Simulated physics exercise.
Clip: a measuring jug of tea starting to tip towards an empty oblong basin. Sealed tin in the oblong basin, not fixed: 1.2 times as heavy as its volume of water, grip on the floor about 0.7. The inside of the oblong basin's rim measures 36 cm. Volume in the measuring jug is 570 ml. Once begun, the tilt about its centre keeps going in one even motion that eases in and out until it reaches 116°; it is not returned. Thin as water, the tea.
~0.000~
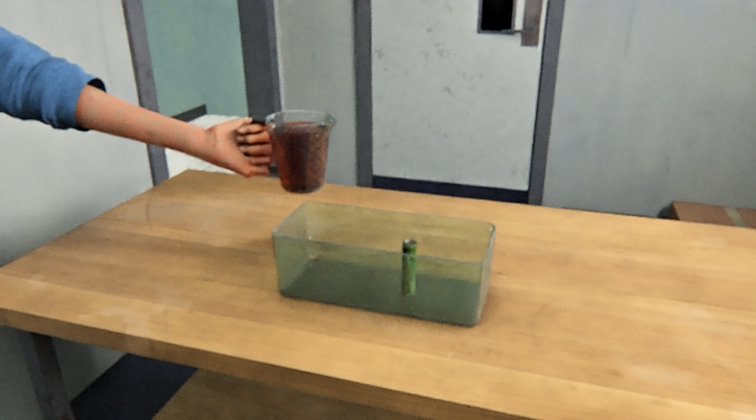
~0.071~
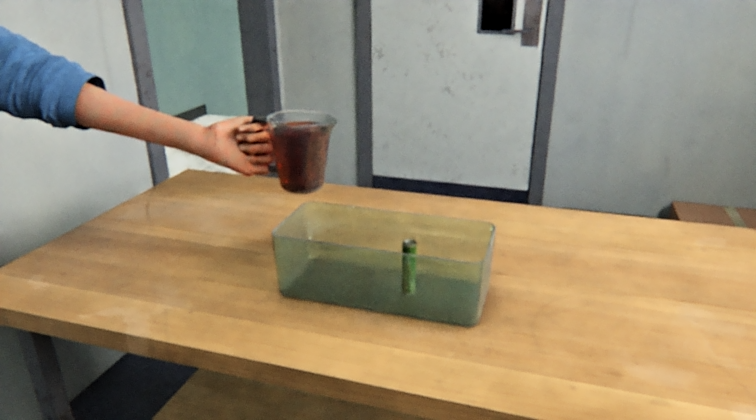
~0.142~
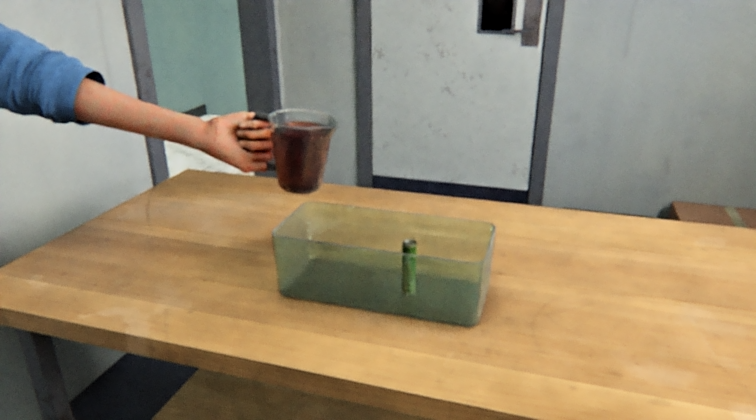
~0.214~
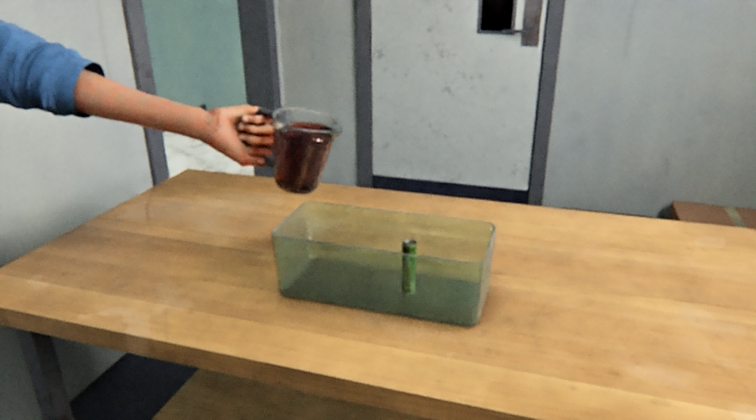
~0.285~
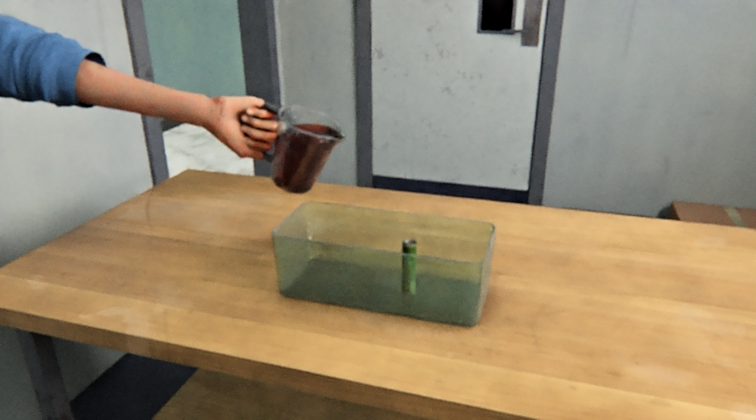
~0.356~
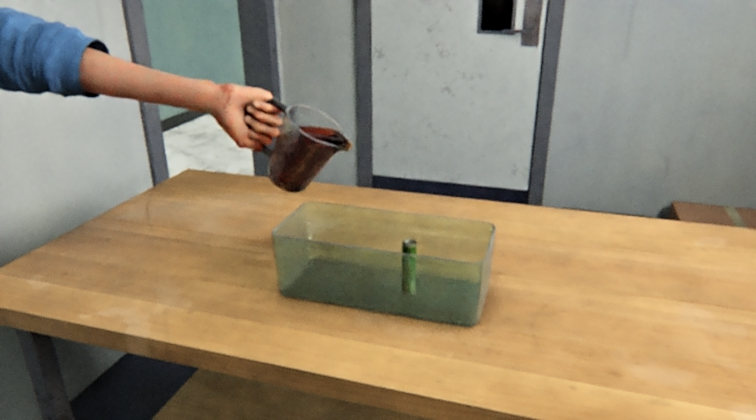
Above a clear oblong basin on a table, a hand gradually tilts a jug of tea.
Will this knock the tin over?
No, it stays upright.
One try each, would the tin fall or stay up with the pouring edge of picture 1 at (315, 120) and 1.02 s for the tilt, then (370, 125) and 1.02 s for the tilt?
The tin stays vertical the first time and overturns the second time.
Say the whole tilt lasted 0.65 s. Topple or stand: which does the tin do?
The tin stays balanced.
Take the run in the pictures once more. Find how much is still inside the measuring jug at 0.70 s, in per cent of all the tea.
50 %.
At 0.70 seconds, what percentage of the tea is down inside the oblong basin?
About 28%.
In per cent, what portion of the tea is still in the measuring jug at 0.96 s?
4 per cent or so.
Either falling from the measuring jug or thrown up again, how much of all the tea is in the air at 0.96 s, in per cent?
Roughly 6 %.
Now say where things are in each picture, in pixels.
The first frame shows tilt 0°; pouring edge (335, 122); surface from (275, 126) to (328, 130); the oblong basin's rim runs from (289, 218) to (491, 244); the tin's top is at (409, 245).
The second frame shows tilt 1°; pouring edge (336, 123); surface from (275, 125) to (329, 131).
The third frame shows tilt 5°; pouring edge (339, 126); surface from (277, 125) to (331, 132).
The fourth frame shows tilt 12°; pouring edge (342, 131); surface from (280, 126) to (335, 133).
The fifth frame shows tilt 21°; pouring edge (345, 139); surface from (282, 129) to (342, 136).
The sixth frame shows tilt 32°; pouring edge (348, 148); surface from (282, 136) to (347, 142); 1 per cent is over the edge.
After 0.70 s the tilt is 91° and 51 per cent is still to pour; the tin stands where it began.
After 0.96 s the tilt is 115° and 4 per cent is still to pour; the tin stands where it began.
After 1.23 s the tilt is 116° and 0 per cent is still to pour; the tin stands where it began.
After 1.52 s the tilt is 116° and 0 per cent is still to pour; the tin stands where it began.
In the end the tin stands where it began.
